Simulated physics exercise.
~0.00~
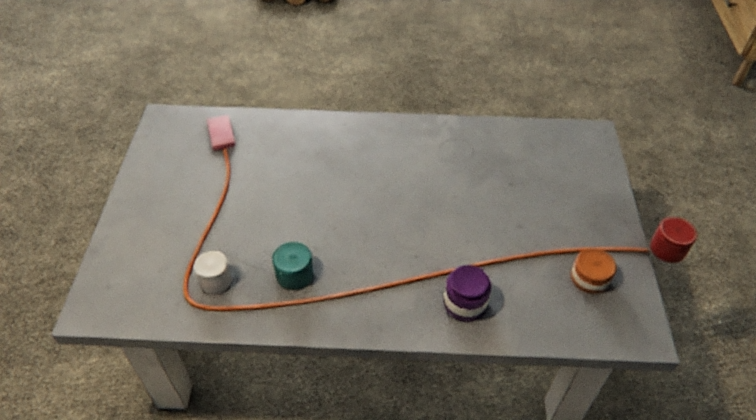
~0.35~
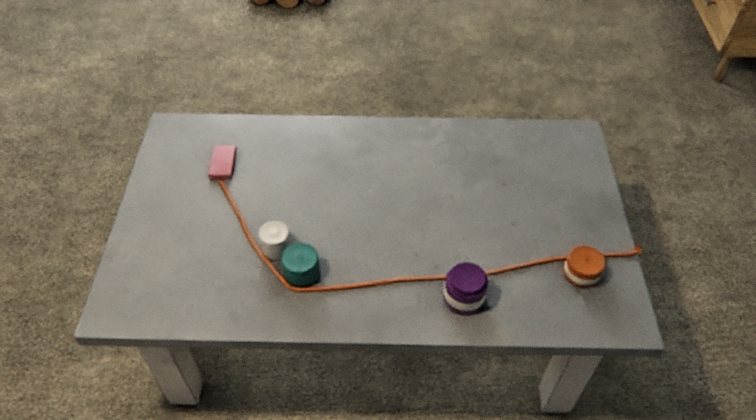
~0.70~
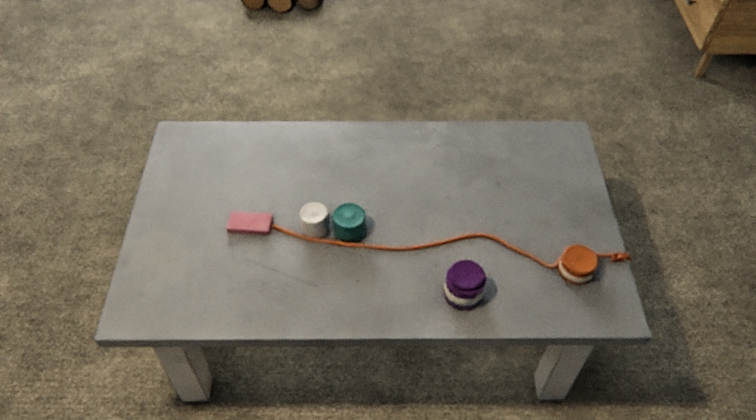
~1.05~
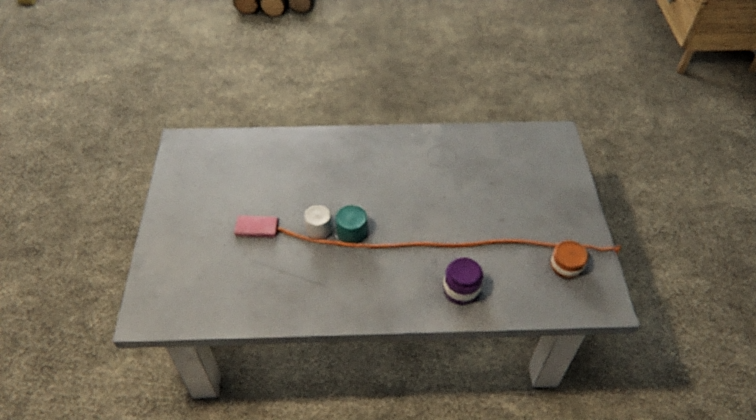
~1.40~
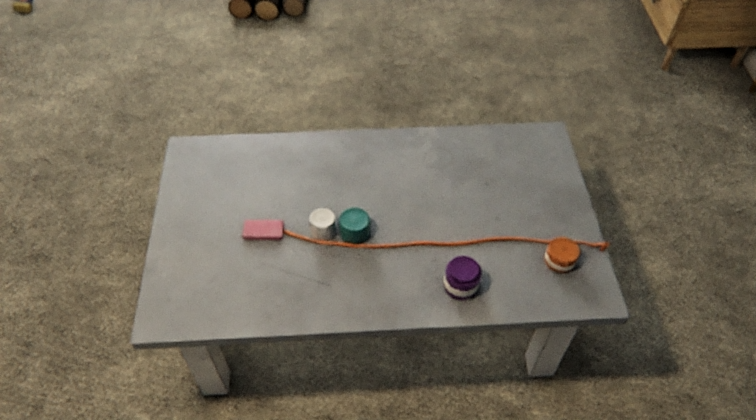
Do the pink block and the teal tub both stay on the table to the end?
Yes, both are pulled across the tabletop but are still resting on it at the end.
